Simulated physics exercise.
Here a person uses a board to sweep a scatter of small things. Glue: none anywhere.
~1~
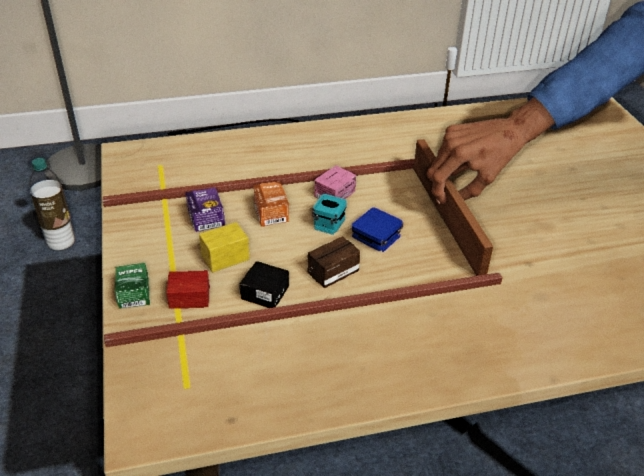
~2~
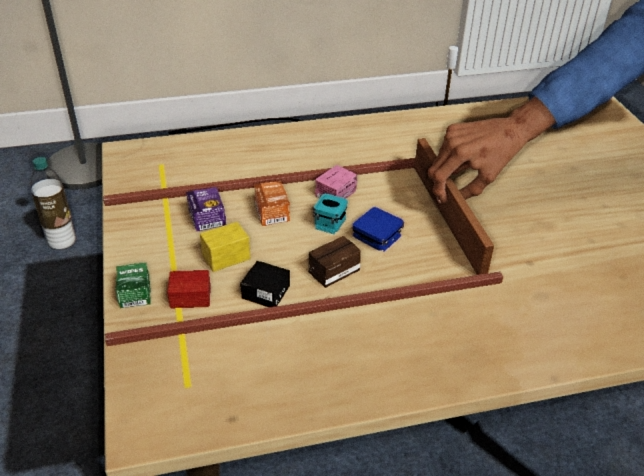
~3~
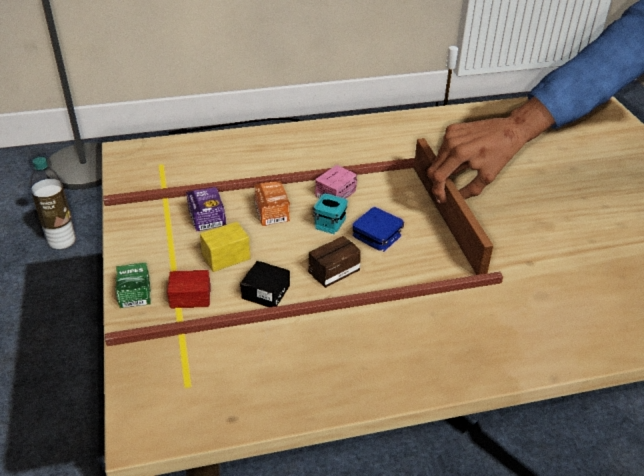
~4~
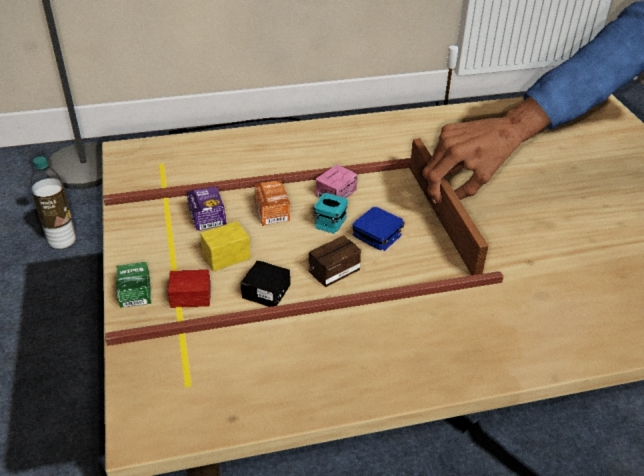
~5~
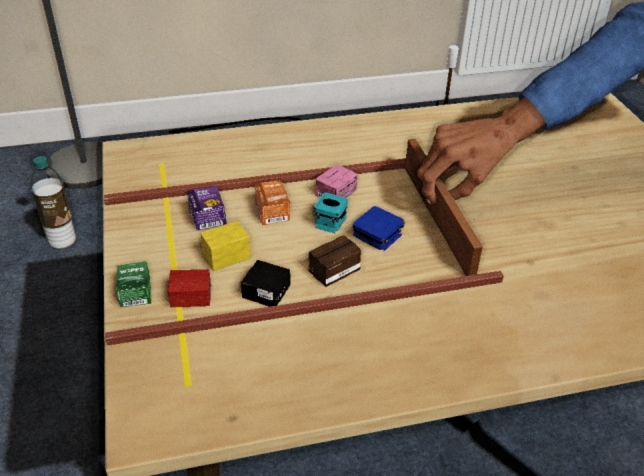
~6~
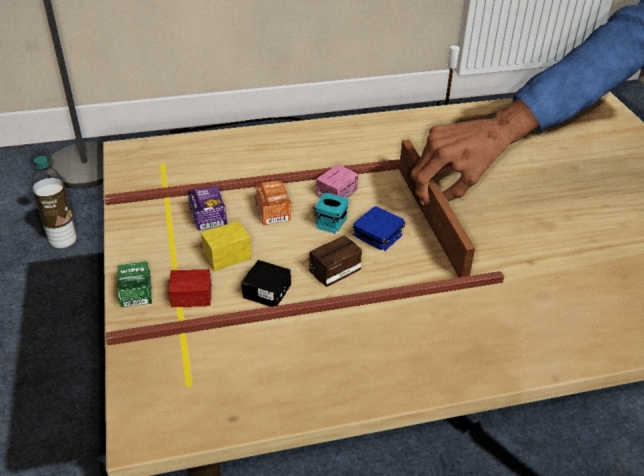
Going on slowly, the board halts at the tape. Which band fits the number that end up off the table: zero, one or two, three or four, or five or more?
The band is three or four.
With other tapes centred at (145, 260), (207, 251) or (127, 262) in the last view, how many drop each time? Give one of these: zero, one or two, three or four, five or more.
Taking the places one by one, it comes to five or more; 1 or 2; more than four.
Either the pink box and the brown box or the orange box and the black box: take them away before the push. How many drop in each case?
The counts would be 1 and 1.
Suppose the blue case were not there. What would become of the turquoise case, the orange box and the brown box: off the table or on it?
Turquoise case still up; orange box still up; brown box still up.
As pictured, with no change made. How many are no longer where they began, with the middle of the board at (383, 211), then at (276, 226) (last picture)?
At the first point the count is 1, at the second it's 8.
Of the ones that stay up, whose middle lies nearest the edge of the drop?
Nearest once everything settles: Yellow block.
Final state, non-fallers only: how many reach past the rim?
I'd say 2 of them.
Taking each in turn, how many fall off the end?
It comes to 3.
Early on, none off yet; green box at rest near (134, 284); red block at rest near (191, 288); purple box at rest near (207, 208).
A while later, none off yet; green box at rest near (134, 284); red block at rest near (191, 288); purple box travelled a little near (192, 212).
Further along, none off yet; green box leaning a little near (95, 288); red block travelled about its own width near (132, 298); purple box travelled well along near (128, 226).
Finally, the number that fall off is three or four; lost, purple box, red block and green box.
